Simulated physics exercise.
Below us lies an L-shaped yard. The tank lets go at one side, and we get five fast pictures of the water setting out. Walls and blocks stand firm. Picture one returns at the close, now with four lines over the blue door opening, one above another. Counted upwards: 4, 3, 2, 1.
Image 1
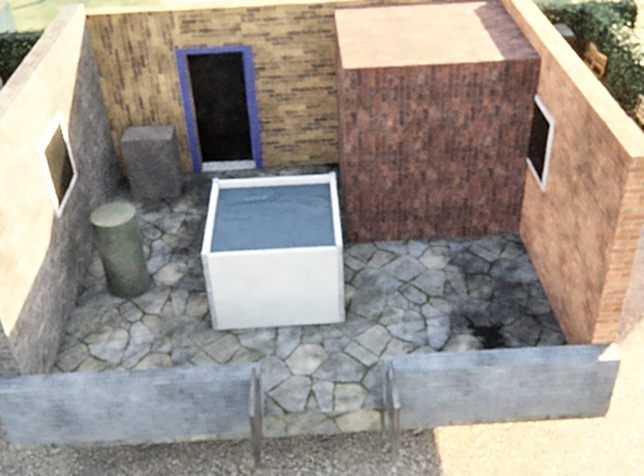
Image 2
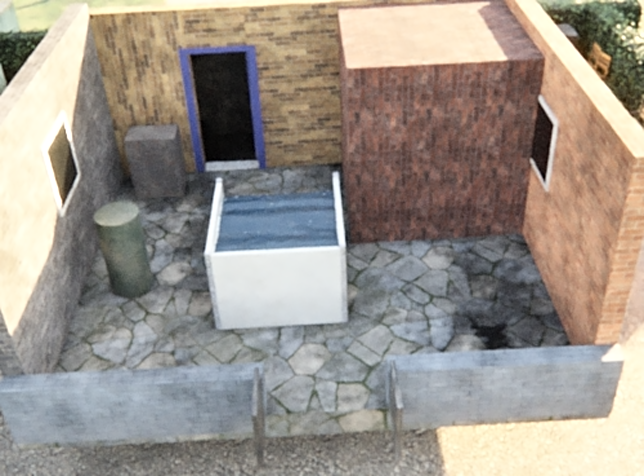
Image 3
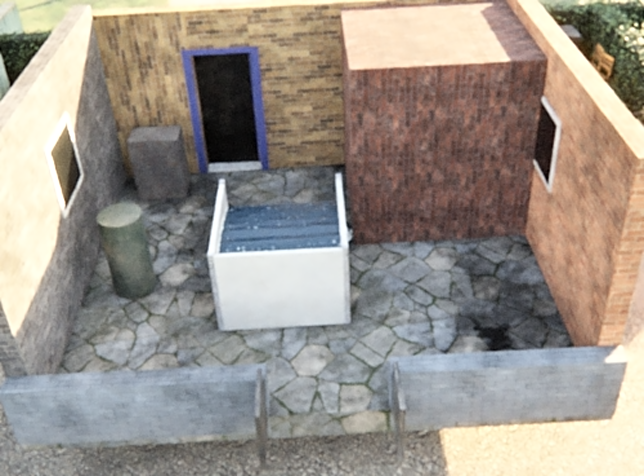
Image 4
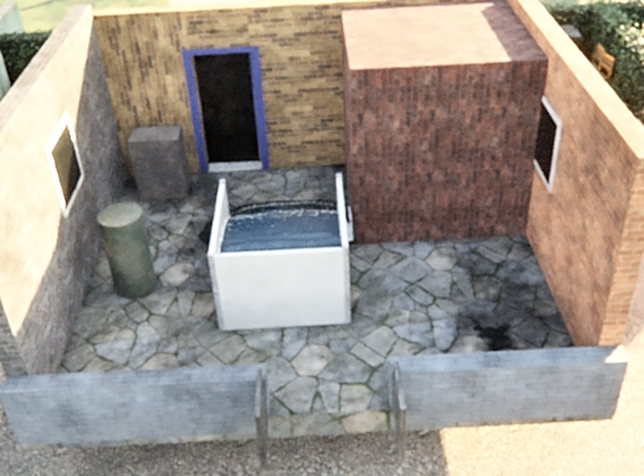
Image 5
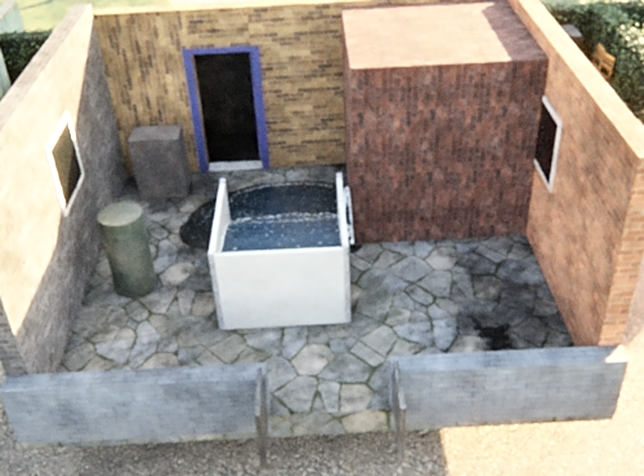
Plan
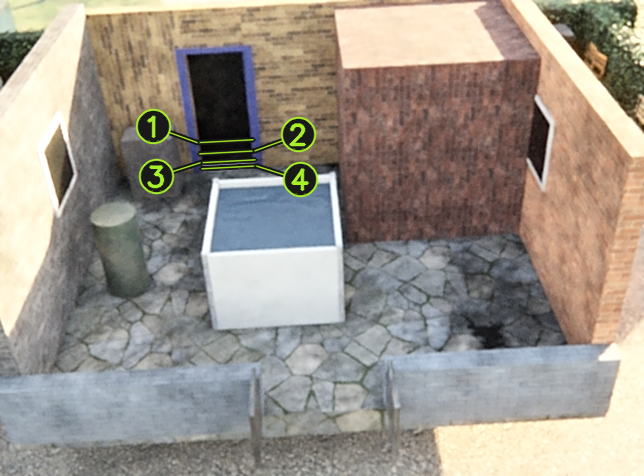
Water in a white tank drops as its back opens and spreads over the paving behind.
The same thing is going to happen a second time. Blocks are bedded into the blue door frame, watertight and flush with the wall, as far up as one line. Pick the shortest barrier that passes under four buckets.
The limit is 1.
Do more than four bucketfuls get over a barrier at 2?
Yes, it does.
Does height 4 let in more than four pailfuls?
Yes.
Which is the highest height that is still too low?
The answer is 2.
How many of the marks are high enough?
One.
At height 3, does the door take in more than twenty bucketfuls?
Yes.
On the marked copy, 1 at (225, 141); 2 at (226, 152); 3 at (228, 161); 4 at (228, 167); from the bottom up 4, 3, 2, 1.
With 1, a splash gets over, under a bucket.
With 2, about 10 bucketfuls get in.
With 3, dozens of bucketfuls pour in.
With 4, dozens of bucketfuls pour in.
